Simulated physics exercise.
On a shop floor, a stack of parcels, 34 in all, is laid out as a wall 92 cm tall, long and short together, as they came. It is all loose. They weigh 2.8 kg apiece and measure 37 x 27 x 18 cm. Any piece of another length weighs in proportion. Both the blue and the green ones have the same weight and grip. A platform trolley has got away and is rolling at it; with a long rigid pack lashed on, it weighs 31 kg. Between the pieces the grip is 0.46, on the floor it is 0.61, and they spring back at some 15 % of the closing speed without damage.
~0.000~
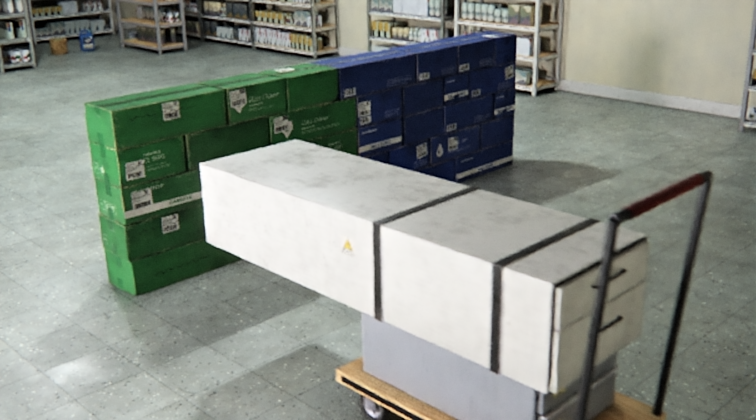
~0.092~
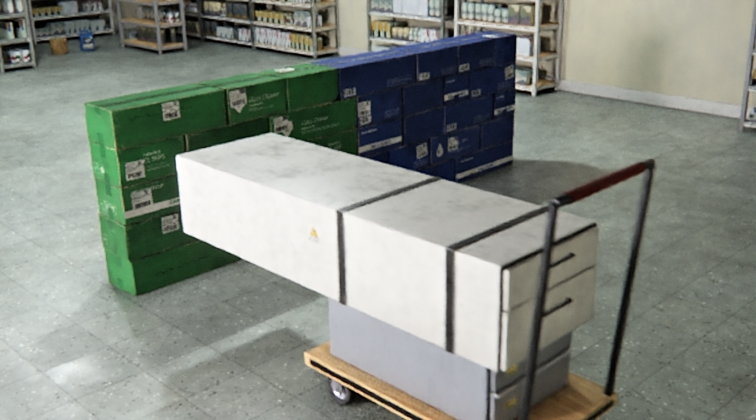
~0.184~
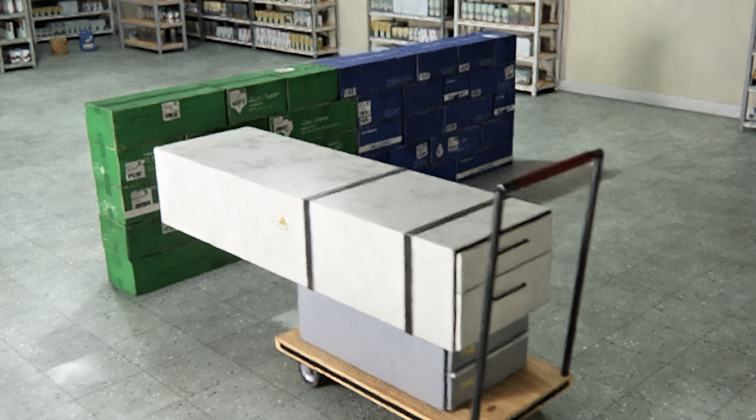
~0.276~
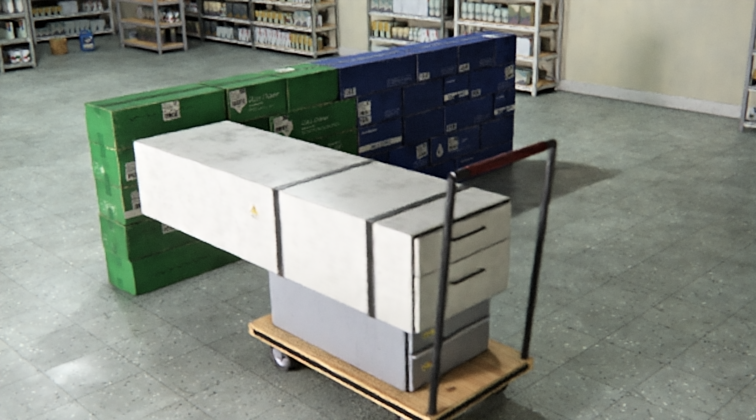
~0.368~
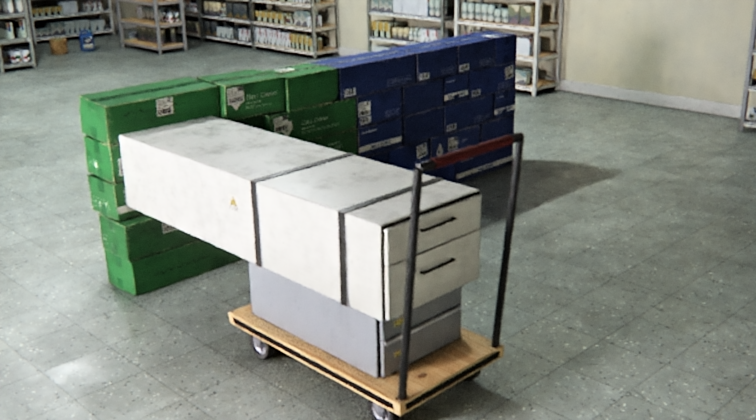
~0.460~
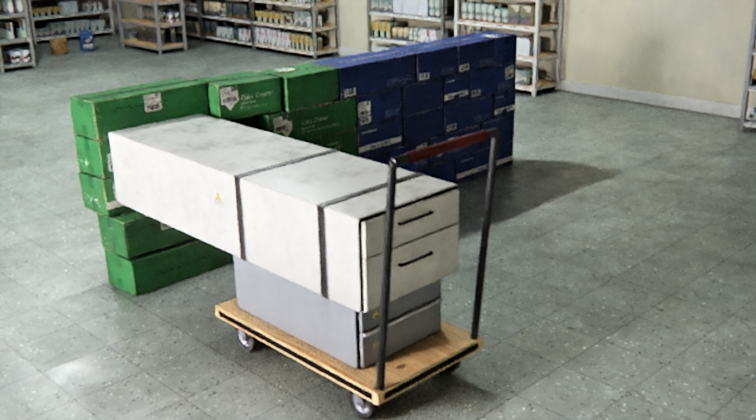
A long white cabinet strapped on a trolley rolls left and pushes some green boxes slightly.
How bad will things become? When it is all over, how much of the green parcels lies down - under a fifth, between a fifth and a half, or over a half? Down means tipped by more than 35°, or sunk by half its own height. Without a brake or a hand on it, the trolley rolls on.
Down at the end: Between a fifth and a half.
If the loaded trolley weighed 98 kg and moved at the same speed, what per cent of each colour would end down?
For blue it's 0, for green it's 30 in a hundred.
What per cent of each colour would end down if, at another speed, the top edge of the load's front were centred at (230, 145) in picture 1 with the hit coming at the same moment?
Result - blue: 0%; green: 30%.
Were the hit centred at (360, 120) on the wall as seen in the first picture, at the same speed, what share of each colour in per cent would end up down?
That would leave blue at 20 % and green at 30 %.
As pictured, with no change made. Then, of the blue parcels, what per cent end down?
Of the blue ones, 0 per cent finish down.
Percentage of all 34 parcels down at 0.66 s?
0 percent by then.
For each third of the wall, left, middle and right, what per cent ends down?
The thirds come out at 60 on the left, 0 in the middle and 0 on the right, in per cent.
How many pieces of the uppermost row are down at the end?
Count: 2.
After 0.54 s, load 23 cm past the wall's line, still rolling; none of the 15 green parcels down (0 of 34 in all colours); top green parcel unmoved.
After 0.66 s, load 30 cm past the wall's line, still rolling; none of the 15 green parcels down (0 of 34 in all colours); top green parcel unmoved.
After 0.82 s, load 38 cm past the wall's line, still rolling; 5 of the 15 green parcels down (5 of 34 in all colours); top green parcel unmoved.
After 1.02 s, load 47 cm past the wall's line, still rolling; 6 of the 15 green parcels down (6 of 34 in all colours); top green parcel unmoved.
In the end (1.7 s), load 71 cm past the wall's line, still rolling; 6 of the 15 green parcels down (6 of 34 in all colours); top green parcel unmoved; top blue parcel unmoved. That is 40 per cent. From the last view, middles, top green parcel near (299, 86), top blue parcel near (461, 54).
